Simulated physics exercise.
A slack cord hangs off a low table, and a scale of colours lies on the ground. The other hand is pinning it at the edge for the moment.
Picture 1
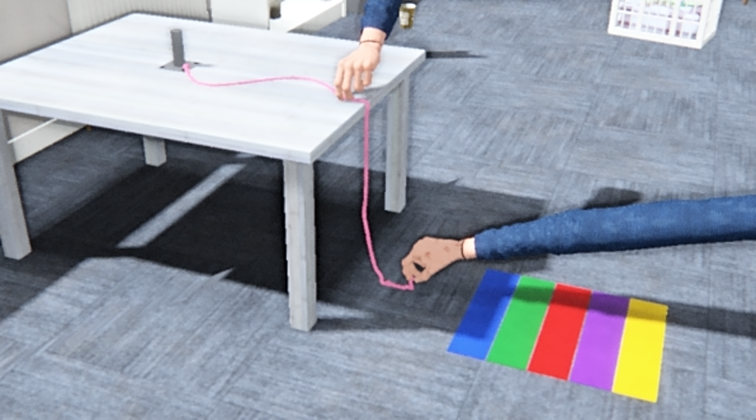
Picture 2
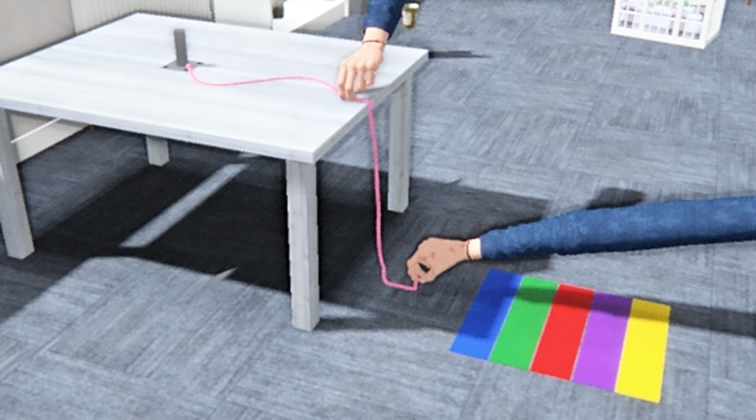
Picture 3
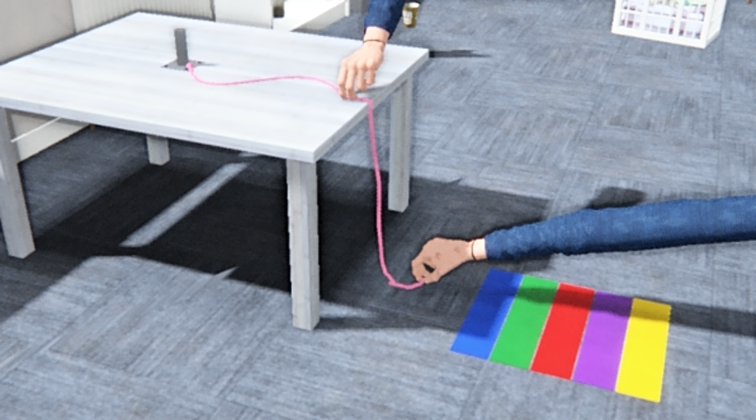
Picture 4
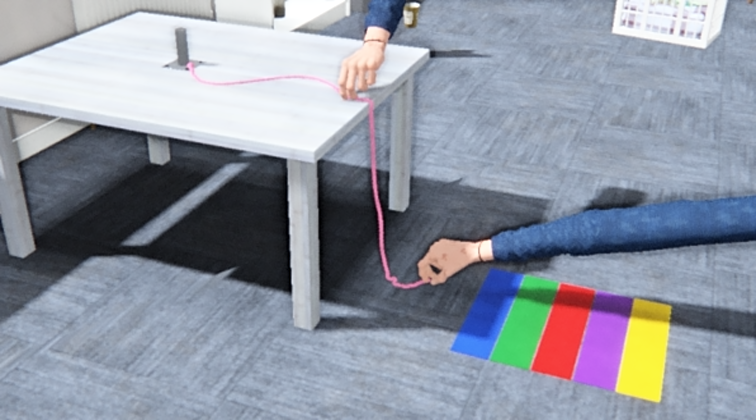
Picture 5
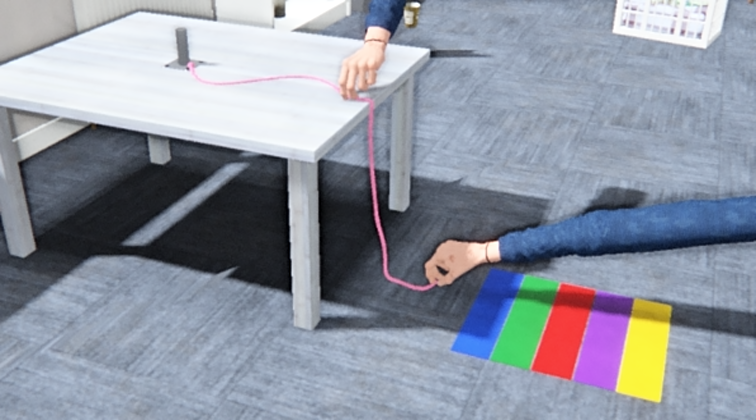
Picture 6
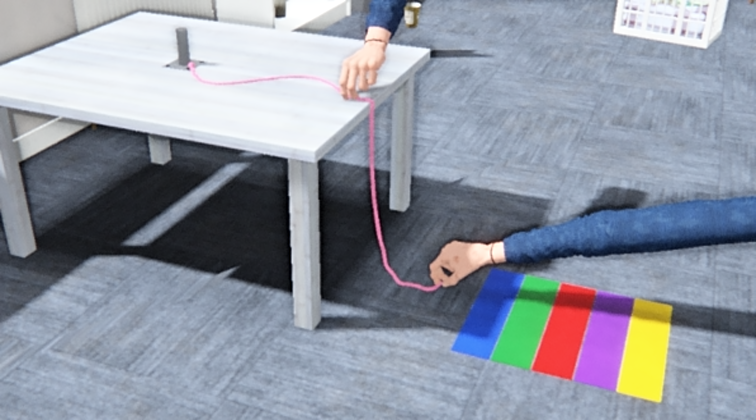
Beside a low table, a hand slowly draws a pink cord's lower end slightly right.
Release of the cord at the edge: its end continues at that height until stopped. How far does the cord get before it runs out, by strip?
As far as the purple strip.
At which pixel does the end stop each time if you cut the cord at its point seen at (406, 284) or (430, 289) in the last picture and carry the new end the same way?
In order, around (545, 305) and (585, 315).
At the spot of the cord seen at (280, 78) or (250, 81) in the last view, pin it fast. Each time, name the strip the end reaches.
Red; red.
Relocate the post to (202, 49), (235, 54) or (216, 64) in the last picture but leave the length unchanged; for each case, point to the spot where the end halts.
Respectively (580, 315), (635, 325) and (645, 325).
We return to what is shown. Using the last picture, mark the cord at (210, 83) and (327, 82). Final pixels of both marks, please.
They go to (246, 74) and to (354, 94).
Early on, end near (541, 304); over green.
Midway, end near (583, 314); over red.
At the end of the slack, end near (609, 319); over purple. It halts on the purple strip.
